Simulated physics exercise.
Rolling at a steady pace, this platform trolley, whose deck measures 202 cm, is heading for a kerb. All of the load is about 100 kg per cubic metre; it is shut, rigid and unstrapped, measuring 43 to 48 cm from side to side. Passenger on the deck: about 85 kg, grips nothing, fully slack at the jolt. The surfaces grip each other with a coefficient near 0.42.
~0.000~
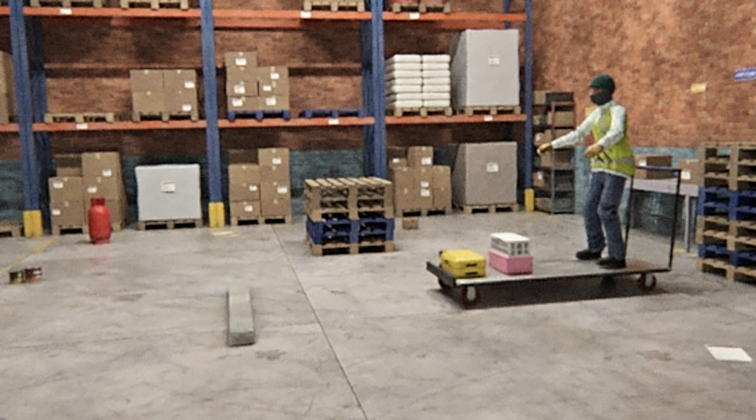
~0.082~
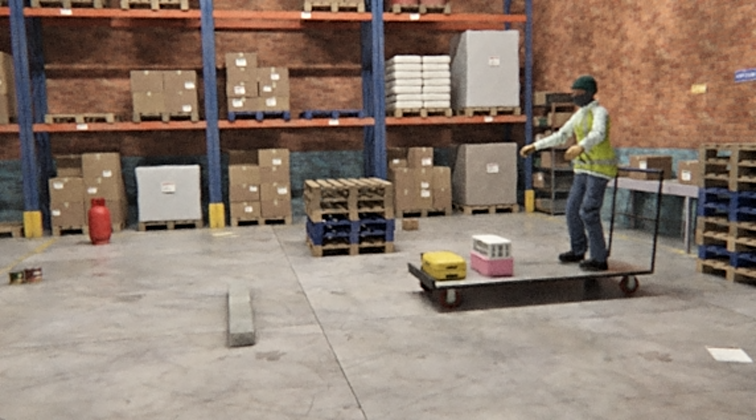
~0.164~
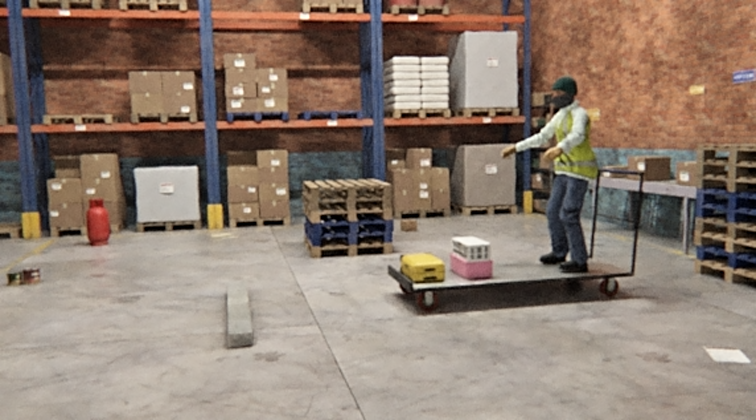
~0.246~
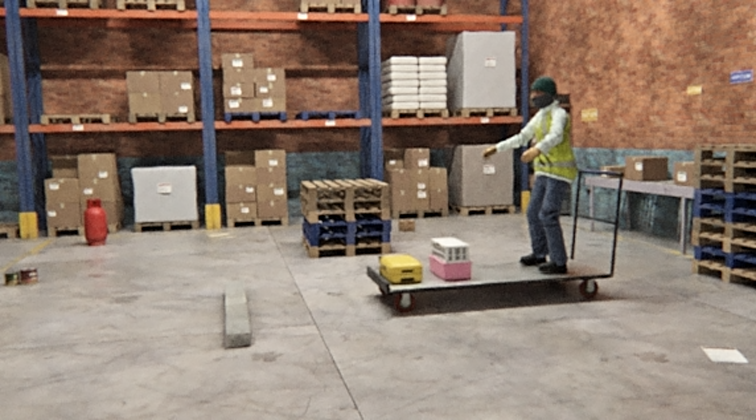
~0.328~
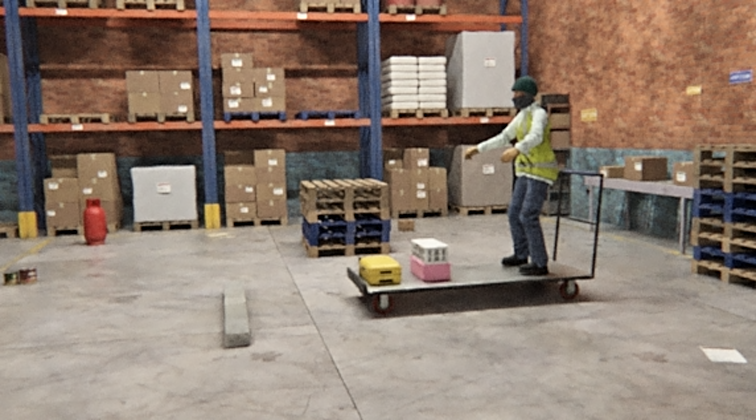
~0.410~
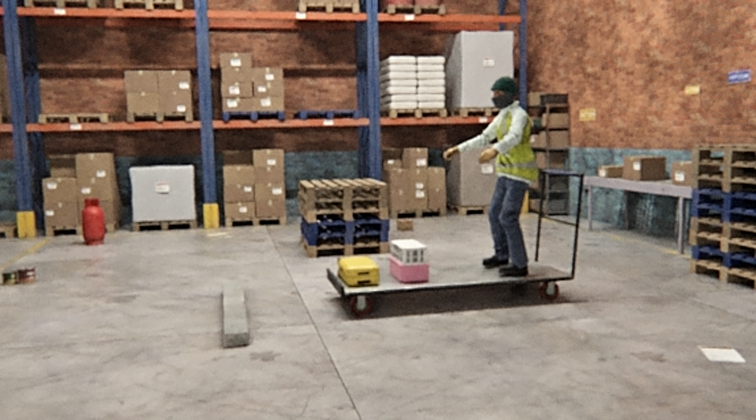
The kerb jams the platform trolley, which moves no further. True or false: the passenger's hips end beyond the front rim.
False.
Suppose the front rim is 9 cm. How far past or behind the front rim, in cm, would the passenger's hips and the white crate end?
Both stay back - hips 60 cm behind, white 40 cm behind.
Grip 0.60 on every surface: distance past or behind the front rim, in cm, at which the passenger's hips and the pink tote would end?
That puts hips at 60 behind, pink at 50 behind.
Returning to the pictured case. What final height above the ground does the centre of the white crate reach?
About 45 cm.
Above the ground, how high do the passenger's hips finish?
Roughly 65 cm.
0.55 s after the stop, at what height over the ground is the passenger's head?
The head is some 80 cm up.
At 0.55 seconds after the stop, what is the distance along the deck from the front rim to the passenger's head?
About 20 cm behind the front rim.
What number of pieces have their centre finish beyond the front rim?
The number of pieces is 0.
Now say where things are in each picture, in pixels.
The first frame shows hips (614, 165), pink tote (510, 261), rim corner (455, 283); 0 cm covered, 175 to go.
The second frame shows hips (596, 166), pink tote (492, 263), rim corner (434, 286); 18 cm covered, 157 to go.
The third frame shows hips (576, 168), pink tote (471, 265), rim corner (412, 288); 36 cm covered, 139 to go.
The fourth frame shows hips (556, 169), pink tote (450, 267), rim corner (388, 290); 54 cm covered, 121 to go.
The fifth frame shows hips (537, 169), pink tote (430, 268), rim corner (366, 291); 73 cm covered, 103 to go.
The sixth frame shows hips (517, 170), pink tote (409, 269), rim corner (343, 293); 91 cm covered, 84 to go. Speed about 2.2 m/s.
After 0.79 s the deck stops.
After 1.04 s the passenger's hips are 116 cm behind the rim, near (368, 206) in the last picture's view.
After 1.34 s the passenger's hips are 87 cm behind the rim, near (334, 228) in the last picture's view.
After 1.79 s the passenger's hips are 57 cm behind the rim, near (299, 237) in the last picture's view.
When all is still (2.0 s), nothing is past the rim; behind it, pink tote, yellow suitcase, white crate and the passenger's hips.
